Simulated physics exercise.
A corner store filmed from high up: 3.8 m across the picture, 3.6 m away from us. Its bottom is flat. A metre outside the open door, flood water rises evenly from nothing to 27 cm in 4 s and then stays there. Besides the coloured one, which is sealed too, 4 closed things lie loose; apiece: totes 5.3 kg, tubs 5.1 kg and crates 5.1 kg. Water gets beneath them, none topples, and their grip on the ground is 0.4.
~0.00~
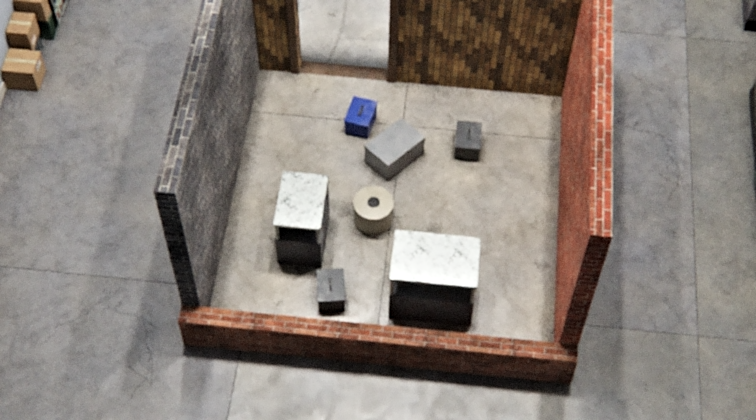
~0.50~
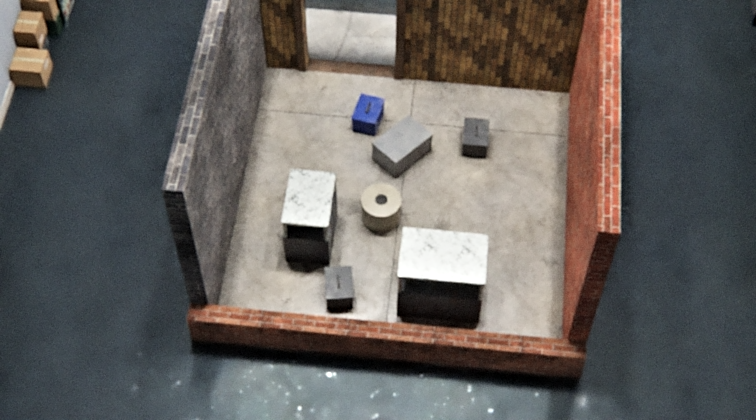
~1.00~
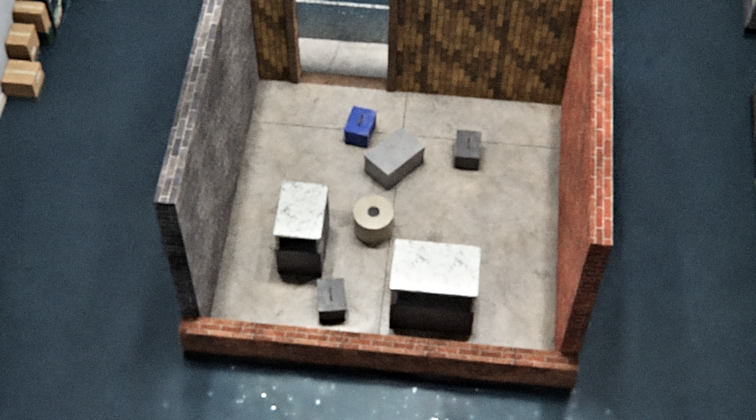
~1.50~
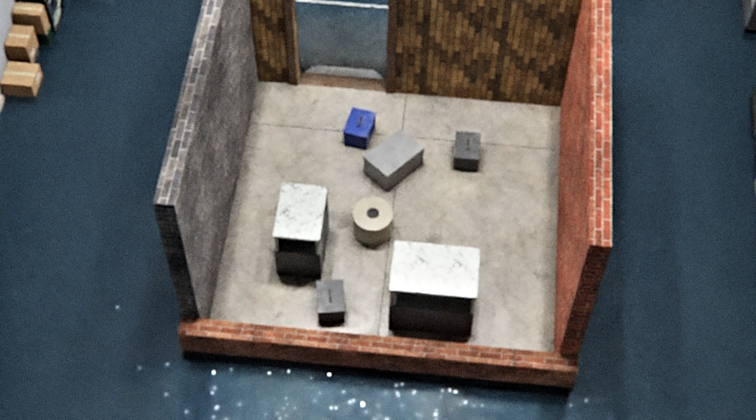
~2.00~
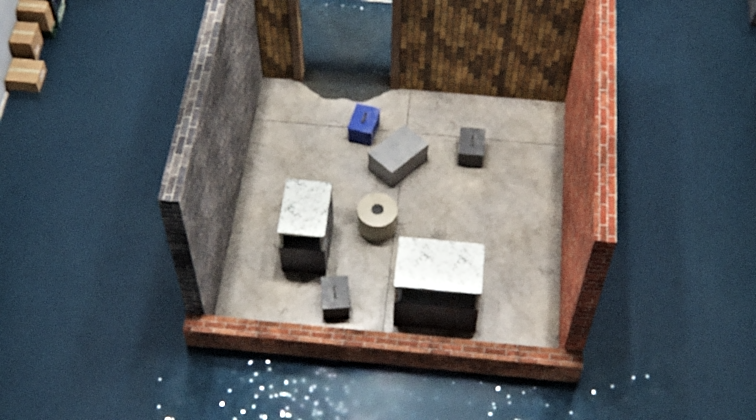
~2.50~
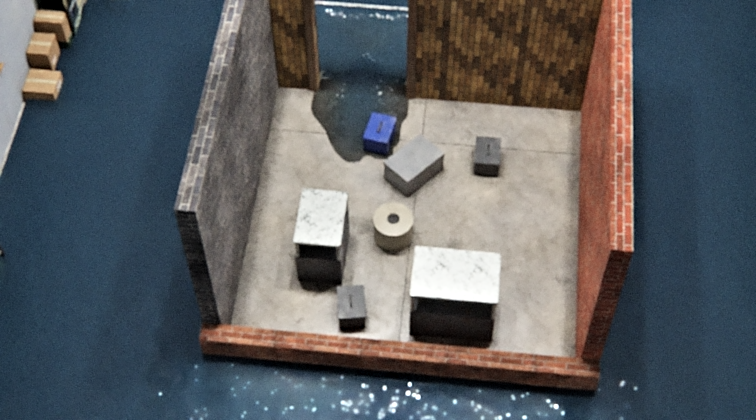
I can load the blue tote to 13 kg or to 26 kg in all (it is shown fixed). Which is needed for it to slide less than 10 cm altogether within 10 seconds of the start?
Verdict: Neither weight holds it.
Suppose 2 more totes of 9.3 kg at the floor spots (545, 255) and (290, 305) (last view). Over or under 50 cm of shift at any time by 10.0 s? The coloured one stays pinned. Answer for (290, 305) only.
It is past it.
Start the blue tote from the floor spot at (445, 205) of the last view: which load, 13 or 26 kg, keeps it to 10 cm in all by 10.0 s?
It takes the larger.
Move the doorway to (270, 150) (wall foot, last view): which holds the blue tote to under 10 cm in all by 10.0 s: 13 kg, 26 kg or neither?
Then neither load is enough.
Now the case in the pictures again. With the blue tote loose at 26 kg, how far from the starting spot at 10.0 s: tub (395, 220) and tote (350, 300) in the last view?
In that order: 120 cm, 50 cm.
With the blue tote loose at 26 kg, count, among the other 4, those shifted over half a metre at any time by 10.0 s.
4 of them.
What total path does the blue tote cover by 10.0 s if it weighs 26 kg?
About 80 cm.
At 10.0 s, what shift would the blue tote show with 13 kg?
Roughly 200 cm.
After 3.5 s the blue tote would be 21 cm from its start with 13 kg and 0 cm from its start with 26 kg; 7 cm of water round it then.
After 4.5 s the blue tote would be 76 cm from its start with 13 kg and 14 cm from its start with 26 kg; 8 cm of water round it then.
After 7.0 s the blue tote would be 205 cm from its start with 13 kg and 57 cm from its start with 26 kg; 8 cm of water round it then.
After 10.0 s the blue tote would be 218 cm from its start with 13 kg and 86 cm from its start with 26 kg; 10 cm of water round it then.
